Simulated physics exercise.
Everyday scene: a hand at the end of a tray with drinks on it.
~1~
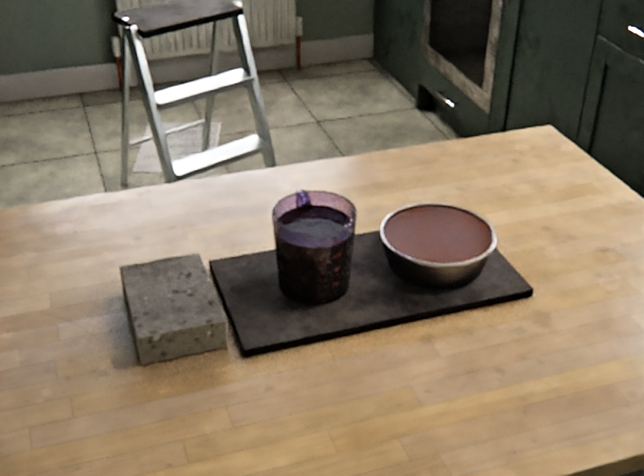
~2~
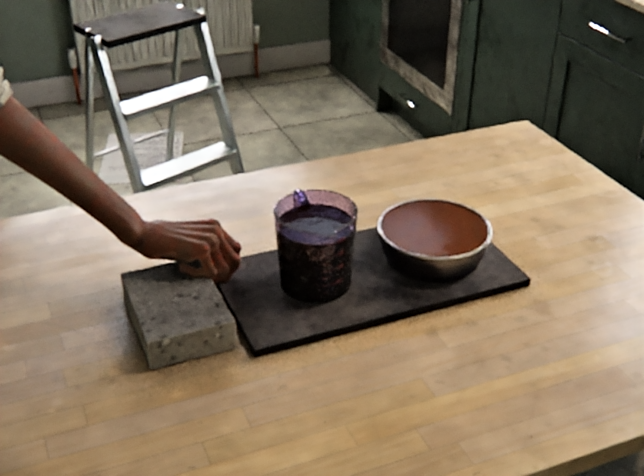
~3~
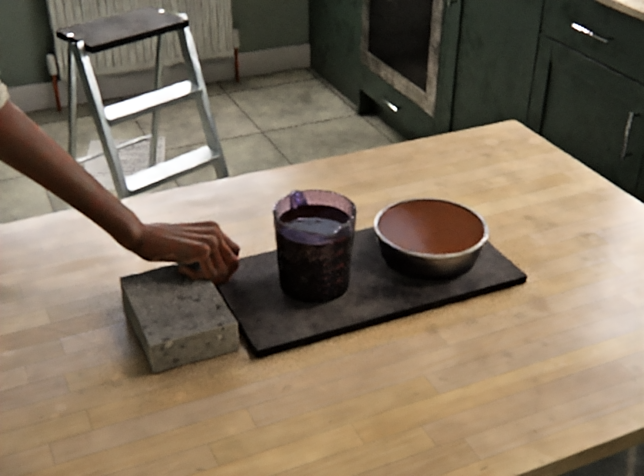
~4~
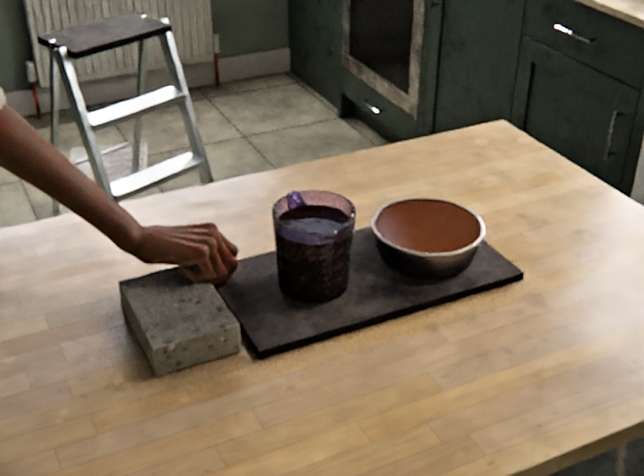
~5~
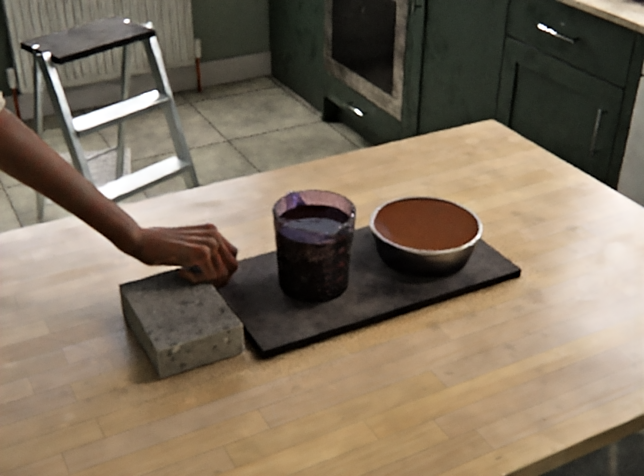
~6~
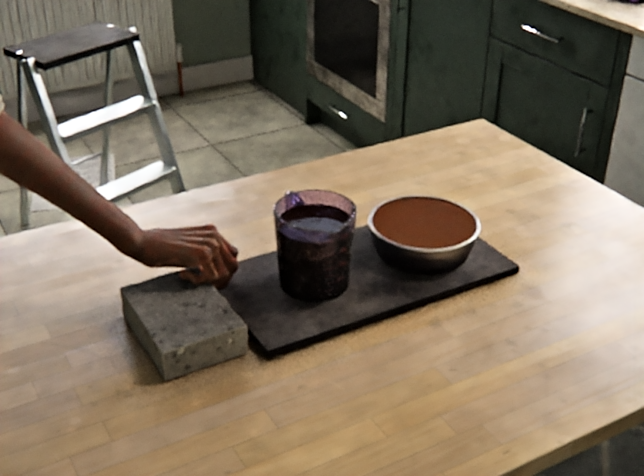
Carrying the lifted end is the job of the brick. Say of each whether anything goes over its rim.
In order: Measuring jug: It will not slosh over; dish: It will slosh over.
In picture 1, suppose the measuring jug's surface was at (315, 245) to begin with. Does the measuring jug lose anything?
I'd bet it comes through fine.
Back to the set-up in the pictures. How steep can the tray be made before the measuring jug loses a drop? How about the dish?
25° first, 2° second, roughly.
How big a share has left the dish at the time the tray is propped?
Roughly 22 percent of it.
Next, the tray slopes by about 4°; measuring jug, its rim is dry; dish, it has slopped over.
After that, the tray slopes by about 9°; measuring jug, its rim is dry; dish, it has slopped over.
Finally, the tray slopes by about 7°, resting on the brick; measuring jug, its rim is dry; dish, it has slopped over.
